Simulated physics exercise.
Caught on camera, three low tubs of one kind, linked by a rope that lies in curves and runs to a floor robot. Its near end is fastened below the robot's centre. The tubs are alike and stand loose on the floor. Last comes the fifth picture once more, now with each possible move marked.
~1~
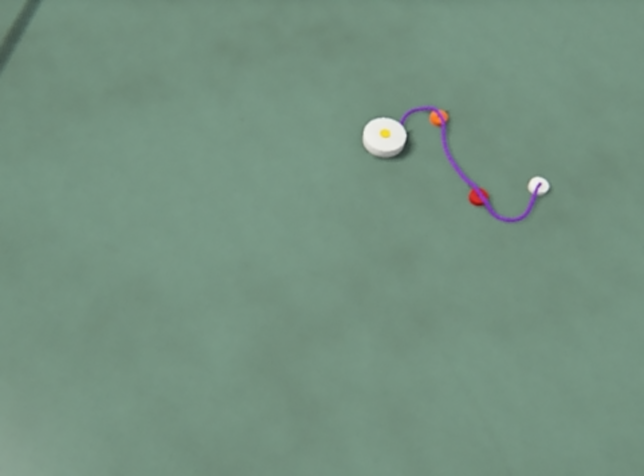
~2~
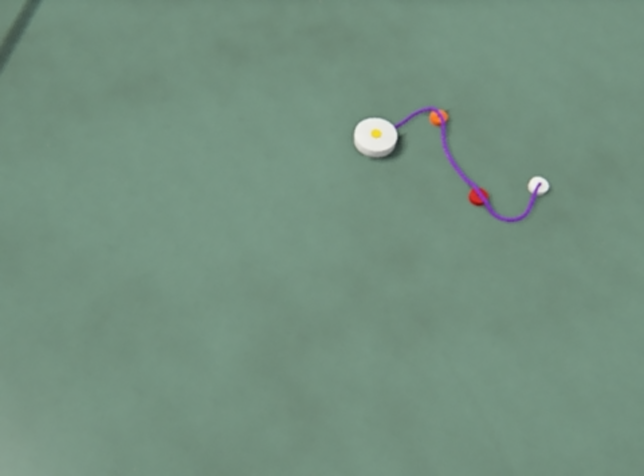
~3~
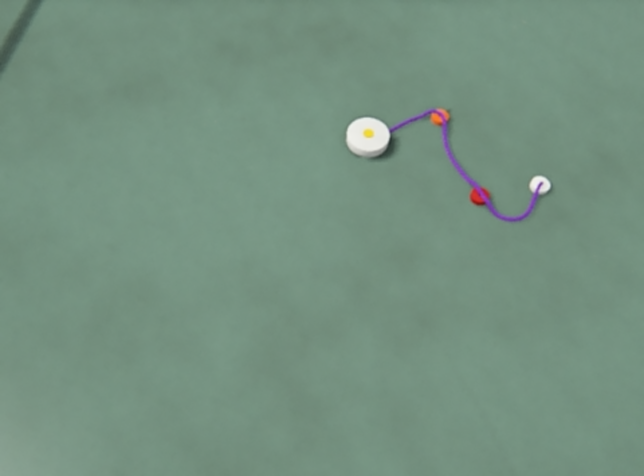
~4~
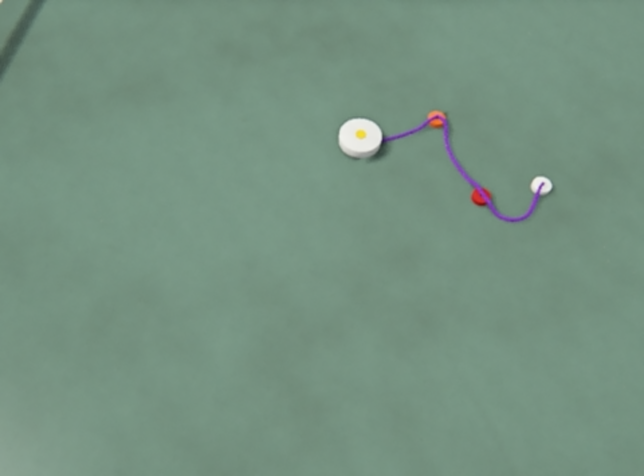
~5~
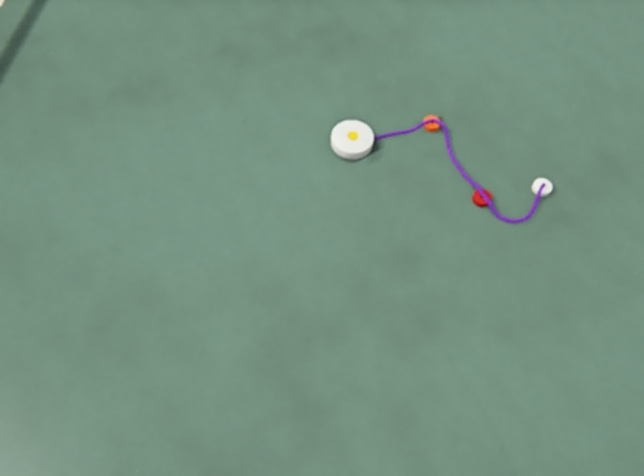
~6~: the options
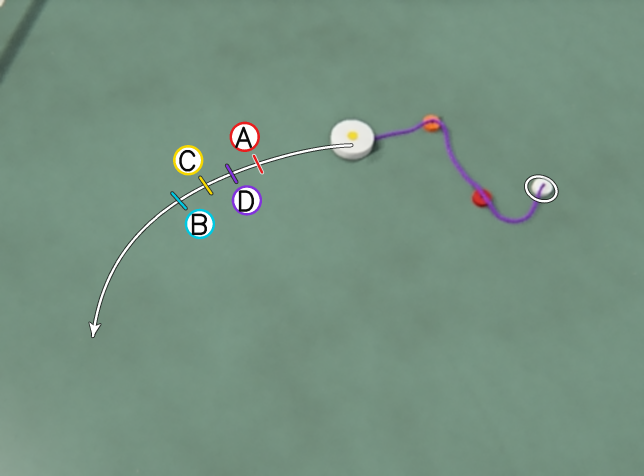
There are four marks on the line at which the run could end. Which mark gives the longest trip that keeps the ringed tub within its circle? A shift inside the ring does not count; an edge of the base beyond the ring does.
Mark A.
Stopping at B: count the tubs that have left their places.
Three.
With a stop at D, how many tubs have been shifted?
Three.
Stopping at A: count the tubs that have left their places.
Two.
On the copy, A at (258, 164); B at (179, 201); C at (206, 185); D at (232, 174); the ring at (541, 189); the route from (352, 145) via (193, 192) to (93, 336).
On A. First, robot (318, 144); white tub (542, 187); red tub (482, 197); orange tub (403, 135).
Then, robot (286, 151); white tub (542, 187); red tub (475, 194); orange tub (375, 157).
Finally, robot (257, 159); white tub (542, 187); red tub (453, 187); orange tub (348, 165); the ringed tub at the far end is still in its ring.
By contrast, B drags the last tub to (475, 183); C drags the last tub to (501, 185); D drags the last tub to (525, 186).
